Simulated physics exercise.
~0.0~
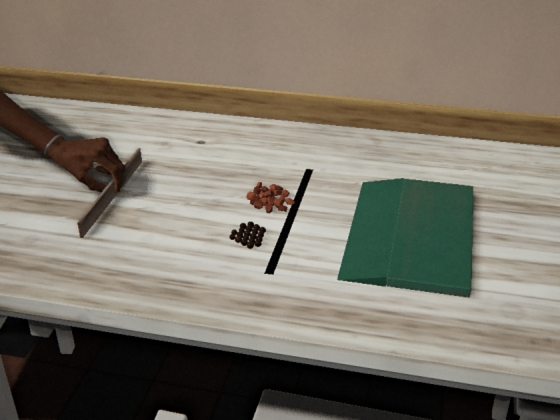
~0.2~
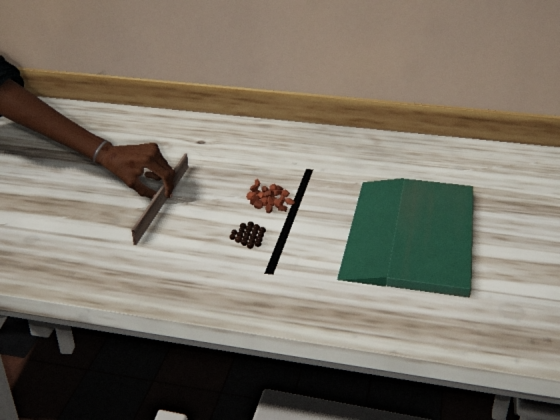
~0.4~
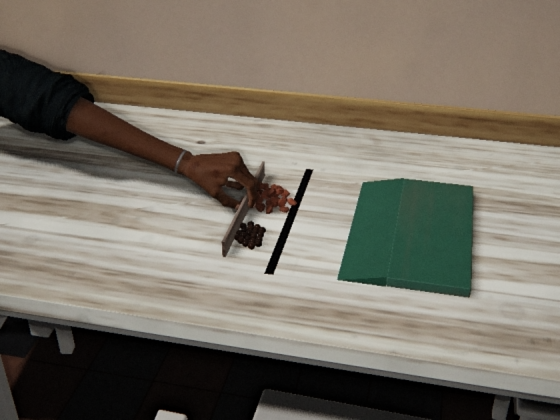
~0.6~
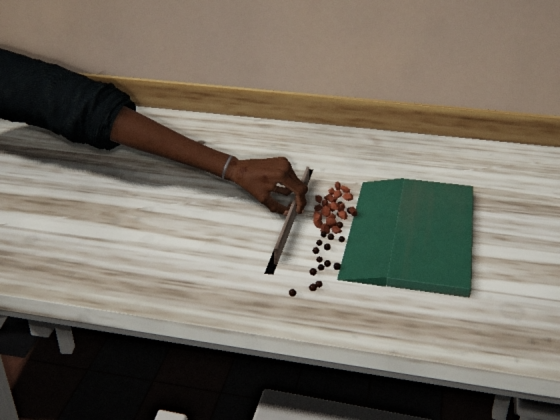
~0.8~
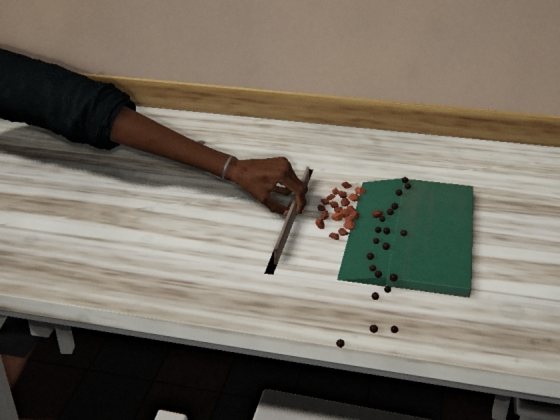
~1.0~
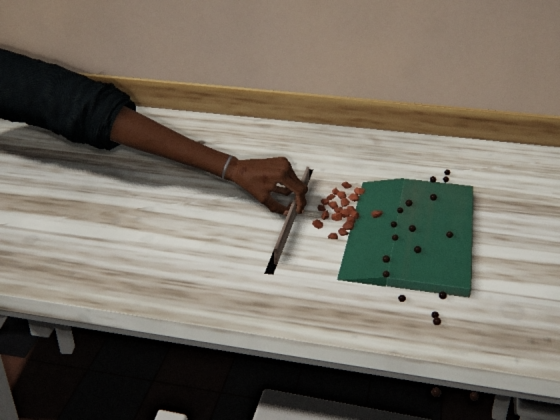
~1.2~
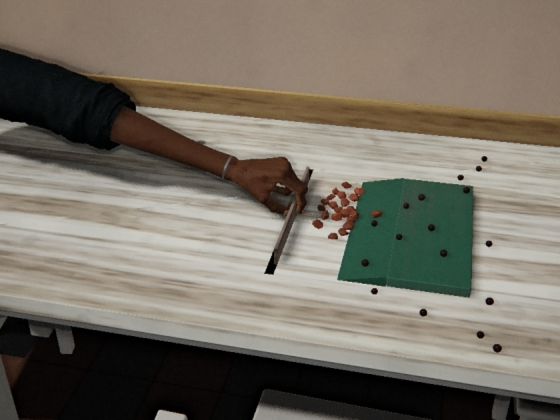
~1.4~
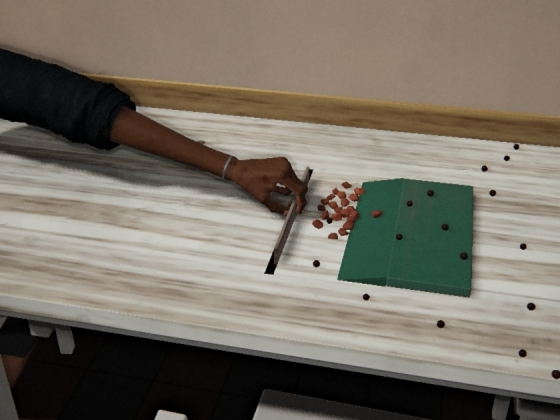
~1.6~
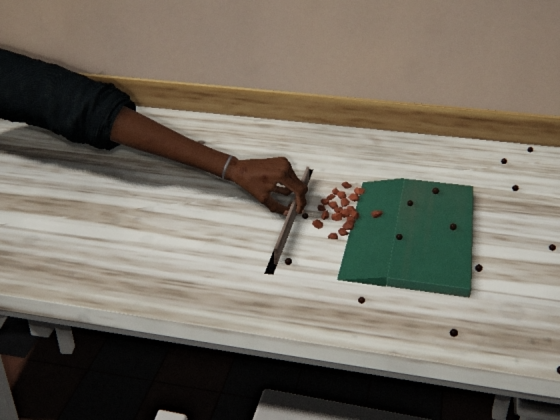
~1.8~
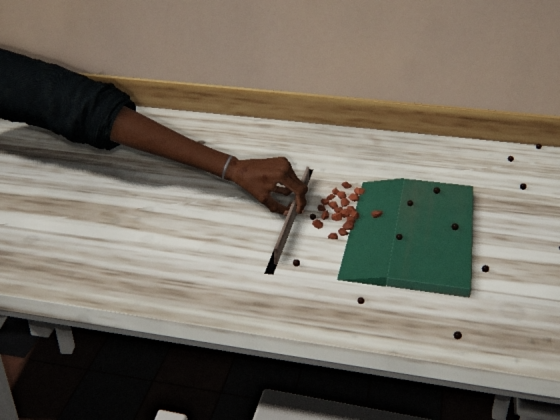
A dark-skinned hand in a dark sleeve slides an upright strip of wood rightward across a pale, streaked wooden table, seen from above at an angle. Ahead lie a reddish-brown heap and, nearer the viewer, a heap of small black balls, with black tape and a green ramp and slab beyond. The strip reaches both heaps, pushes them over the tape and stops there. The reddish pieces slide to the ramp's foot, where most stay, short of the top. The black balls roll on and scatter, most passing the top, with several resting on the green slab and a few left below.
